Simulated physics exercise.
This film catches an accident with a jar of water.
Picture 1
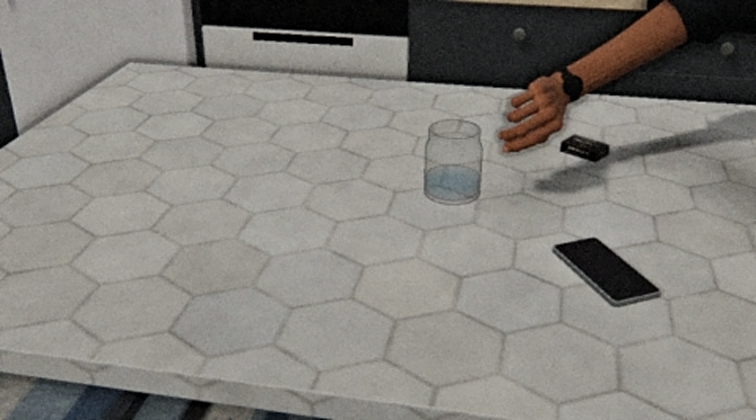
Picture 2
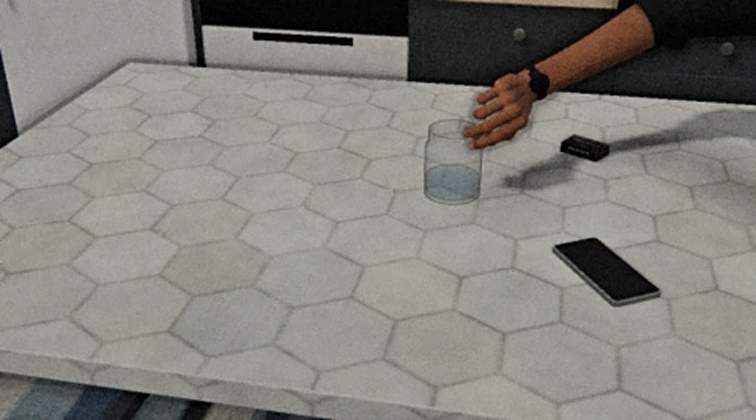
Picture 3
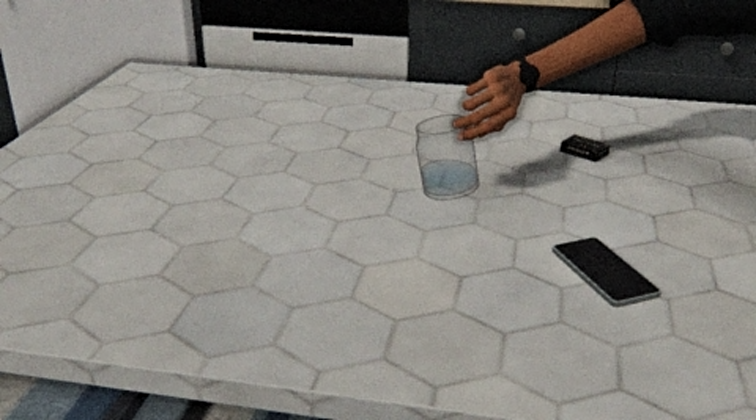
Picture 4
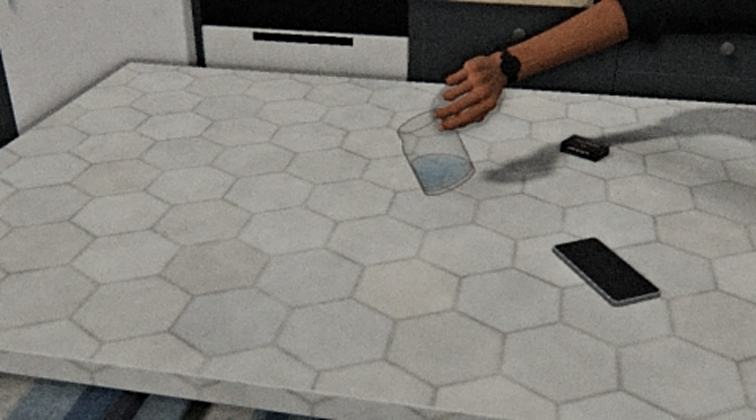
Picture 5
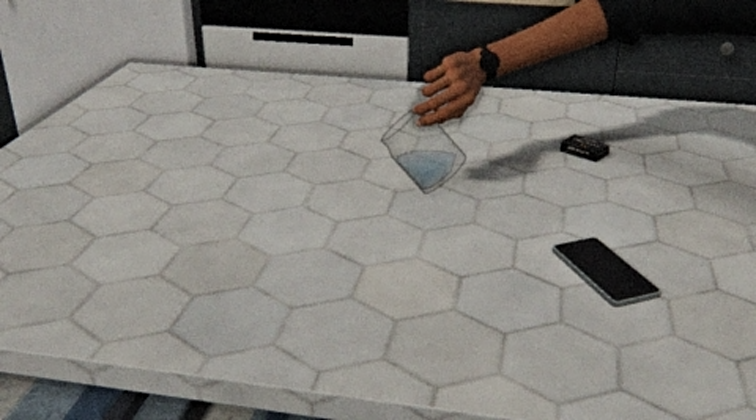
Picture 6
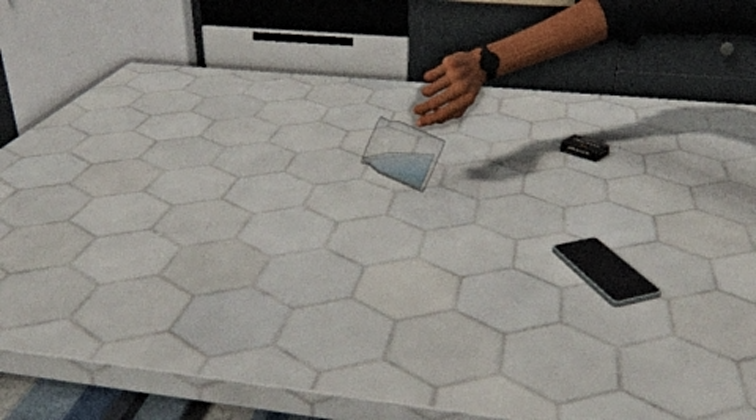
On a pale hexagon-tiled table, a hand with a dark wristband reached left past a little carton and pushed a clear jar of water, which tilted steeply leftward while the phone stayed still.
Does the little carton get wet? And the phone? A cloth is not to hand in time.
The little carton: No, it stays dry. The phone: No, it stays dry.
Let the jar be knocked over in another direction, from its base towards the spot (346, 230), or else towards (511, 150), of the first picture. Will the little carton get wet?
Case one, the item is left alone; case two, the item is caught.
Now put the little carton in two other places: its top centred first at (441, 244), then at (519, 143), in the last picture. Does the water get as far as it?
For the first place it is missed by the spill; for the second it is missed by the spill.
Next, the puddle covers about as much as a plate; the little carton is clear of it; the phone is clear of it.
Finally, the puddle covers about as much as a plate; the little carton is clear of it; the phone is clear of it.
